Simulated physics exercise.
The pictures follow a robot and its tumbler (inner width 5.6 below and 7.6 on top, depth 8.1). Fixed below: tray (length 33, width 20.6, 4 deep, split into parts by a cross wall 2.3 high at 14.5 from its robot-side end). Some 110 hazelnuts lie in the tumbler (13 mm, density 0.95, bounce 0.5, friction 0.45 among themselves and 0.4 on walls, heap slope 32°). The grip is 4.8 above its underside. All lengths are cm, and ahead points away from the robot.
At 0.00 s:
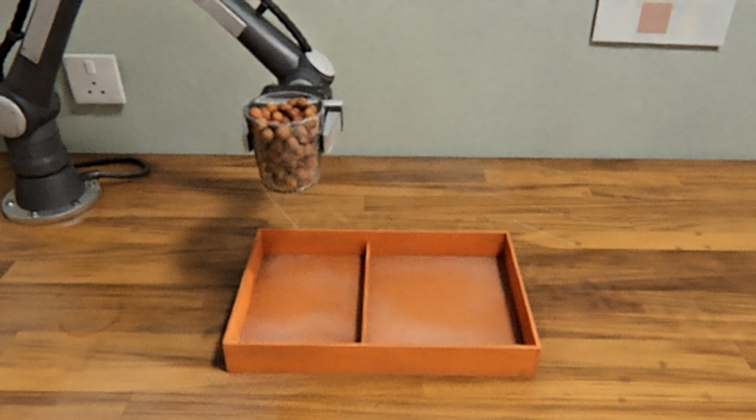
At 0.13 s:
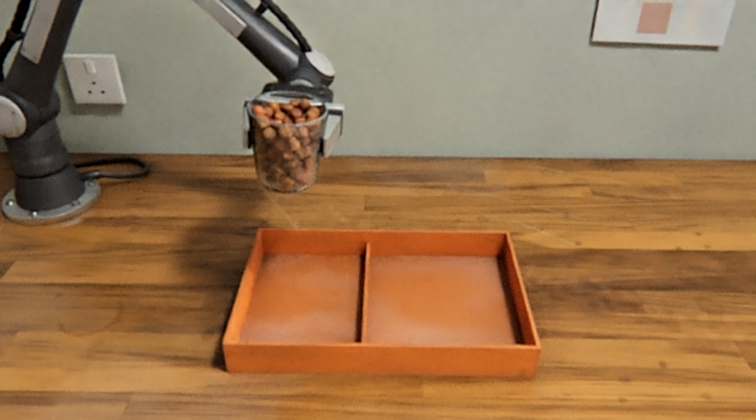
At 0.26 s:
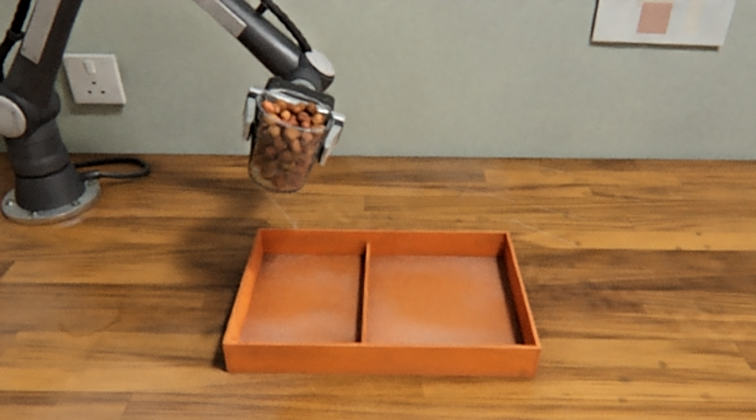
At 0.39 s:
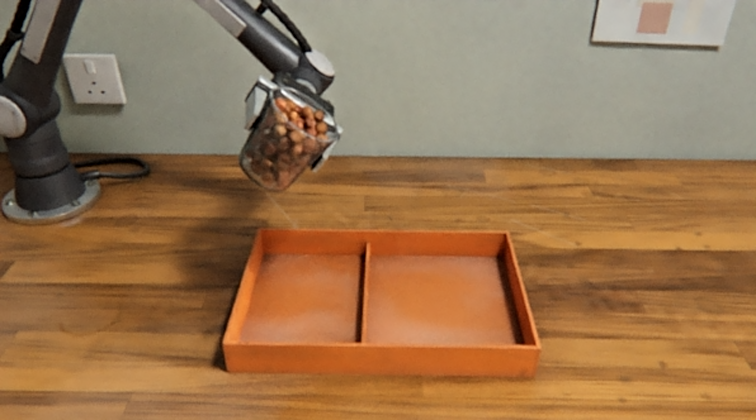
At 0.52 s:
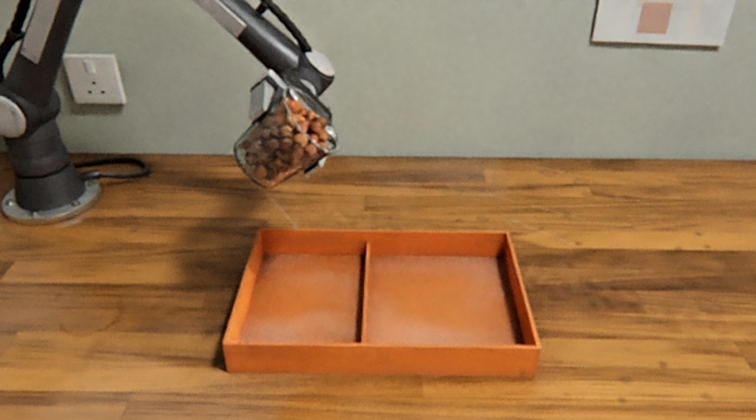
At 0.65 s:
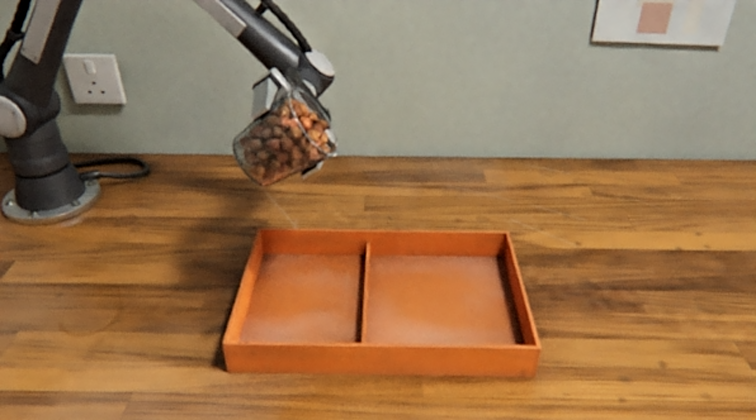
The footage shows a robot arm holding a clear tumbler full of hazelnuts above a wooden table with a divided orange tray, then steadily tilting the tumbler toward the right while the nuts stay inside and the tray remains empty.
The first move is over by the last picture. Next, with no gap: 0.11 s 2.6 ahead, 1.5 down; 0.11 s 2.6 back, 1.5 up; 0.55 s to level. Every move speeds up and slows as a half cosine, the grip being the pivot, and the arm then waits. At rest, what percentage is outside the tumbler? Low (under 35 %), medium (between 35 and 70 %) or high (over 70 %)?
Share outside the tumbler: Low (under 35 %).
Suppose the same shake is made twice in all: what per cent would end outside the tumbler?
Then about 15 per cent.
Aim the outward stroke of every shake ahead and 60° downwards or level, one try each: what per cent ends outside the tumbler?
About 0 and 20 per cent.
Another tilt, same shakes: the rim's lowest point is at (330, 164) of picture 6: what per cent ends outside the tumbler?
About 40 per cent.
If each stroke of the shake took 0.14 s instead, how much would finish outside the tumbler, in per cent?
Then about 5 per cent.
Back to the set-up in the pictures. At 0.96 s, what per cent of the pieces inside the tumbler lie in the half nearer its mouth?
Roughly 55 per cent.
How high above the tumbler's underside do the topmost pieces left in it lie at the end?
About 8.5 cm.
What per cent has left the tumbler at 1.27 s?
About 10 per cent by then.
By 0.96 s, tilted 52° forward, highest piece 26 above the table; 103 in the tumbler, 4 in the far-side part, 7 in flight or on a rim.
By 1.27 s, tilted 10° forward, highest piece 27 above the table; 103 in the tumbler, 9 in the far-side part, 1 in the robot-side part, 1 in flight or on a rim.
By 1.62 s, level, highest piece 27 above the table; 103 in the tumbler, 9 in the far-side part, 1 in the robot-side part, 1 on the table or floor.
By 2.67 s, level, highest piece 27 above the table; 103 in the tumbler, 9 in the far-side part, 1 in the robot-side part, 1 on the table or floor.
Final count, 103 in the tumbler, 9 in the far-side part, 1 in the robot-side part, 1 on the table or floor. That is 10 % outside the tumbler.
